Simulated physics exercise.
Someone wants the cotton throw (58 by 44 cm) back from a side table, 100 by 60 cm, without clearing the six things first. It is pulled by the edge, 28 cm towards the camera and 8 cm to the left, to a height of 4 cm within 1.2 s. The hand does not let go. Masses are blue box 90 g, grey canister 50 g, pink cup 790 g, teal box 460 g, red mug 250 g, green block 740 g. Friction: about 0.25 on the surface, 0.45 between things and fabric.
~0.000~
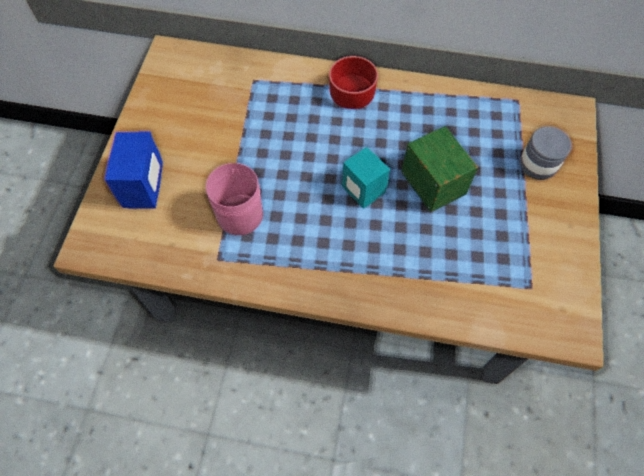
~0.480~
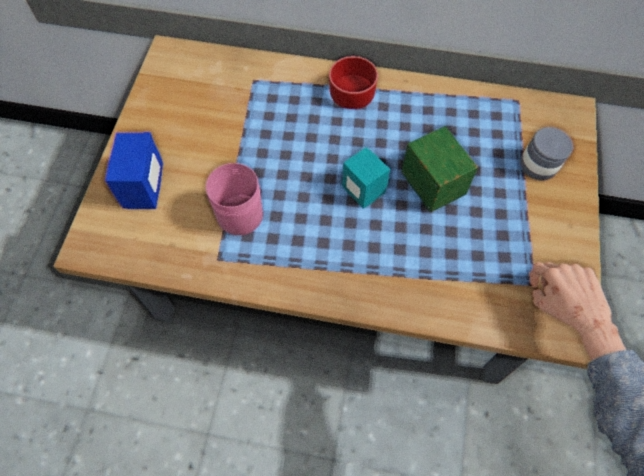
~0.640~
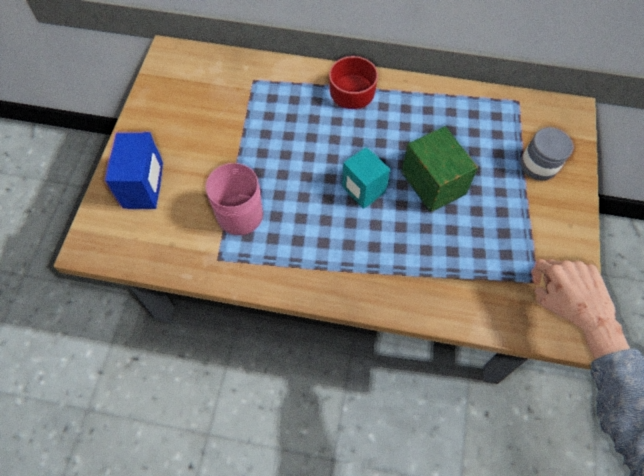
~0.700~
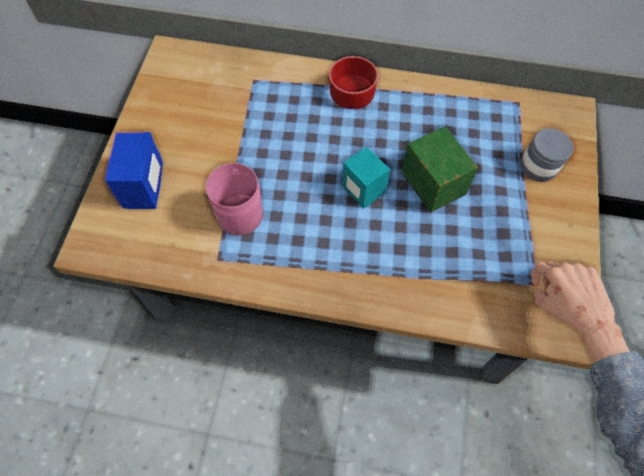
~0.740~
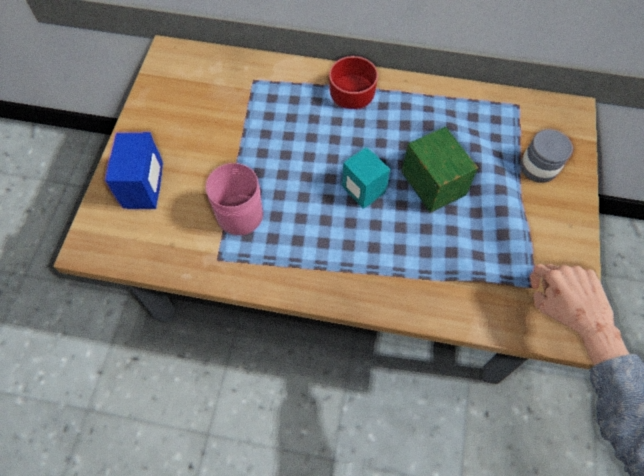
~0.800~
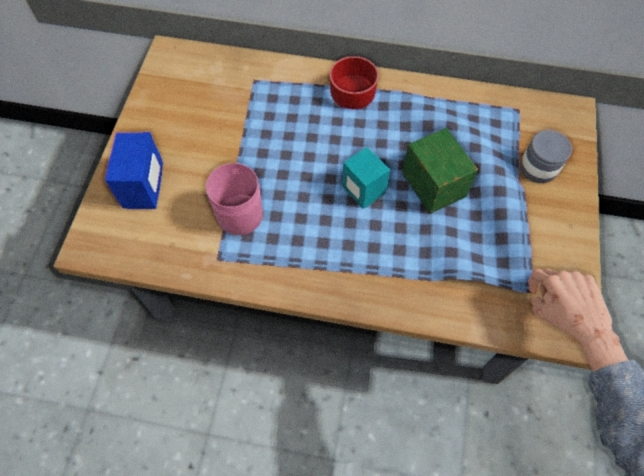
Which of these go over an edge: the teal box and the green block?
In order: The teal box keeps to the top; the green block remains up there.
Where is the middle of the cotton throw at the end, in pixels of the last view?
Near (396, 250).
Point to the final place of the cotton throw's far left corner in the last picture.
At about (338, 104).
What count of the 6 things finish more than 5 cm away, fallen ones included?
3 of them.
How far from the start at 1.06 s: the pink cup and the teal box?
About: Pink cup 0 cm, teal box 4 cm.
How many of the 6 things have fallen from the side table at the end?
0 of them.
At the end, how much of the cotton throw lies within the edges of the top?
About 85 per cent.
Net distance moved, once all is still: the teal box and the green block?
About: Teal box 15 cm, green block 25 cm.
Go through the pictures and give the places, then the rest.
Teal box (367, 165); green block (443, 155); cotton throw corners (217, 261) (253, 80) (519, 100) (532, 289), in the first picture.
Cotton throw corners (217, 261) (253, 80); grip (535, 286), in the second picture.
Cotton throw corners (217, 261) (253, 80); grip (538, 283), in the third picture.
Cotton throw corners (217, 261) (253, 80); grip (537, 286), in the fourth picture.
Cotton throw corners (217, 261) (253, 80); grip (536, 288), in the fifth picture.
Teal box (367, 166); green block (443, 156); cotton throw corners (217, 261) (254, 80) (520, 110); grip (534, 293), in the sixth picture.
After 1.1 s, 100 % of the cotton throw is still over the top; green block 6 cm off its start, teal box 3 cm off its start, red mug 5 cm off its start.
After 1.3 s, 95 % of the cotton throw is still over the top; green block 13 cm off its start, teal box 8 cm off its start, red mug 13 cm off its start.
After 1.6 s, 90 % of the cotton throw is still over the top; green block 20 cm off its start at (449, 251), teal box 12 cm off its start at (372, 224), red mug 19 cm off its start at (418, 133).
After 1.8 s, 85 % of the cotton throw is still over the top; green block 23 cm off its start, teal box 15 cm off its start, red mug 23 cm off its start.
After 3.4 s, 85 % of the cotton throw is still over the top; green block 23 cm off its start at (452, 268), teal box 15 cm off its start at (375, 237), red mug 23 cm off its start at (427, 145), pink cup 2 cm off its start at (240, 194).
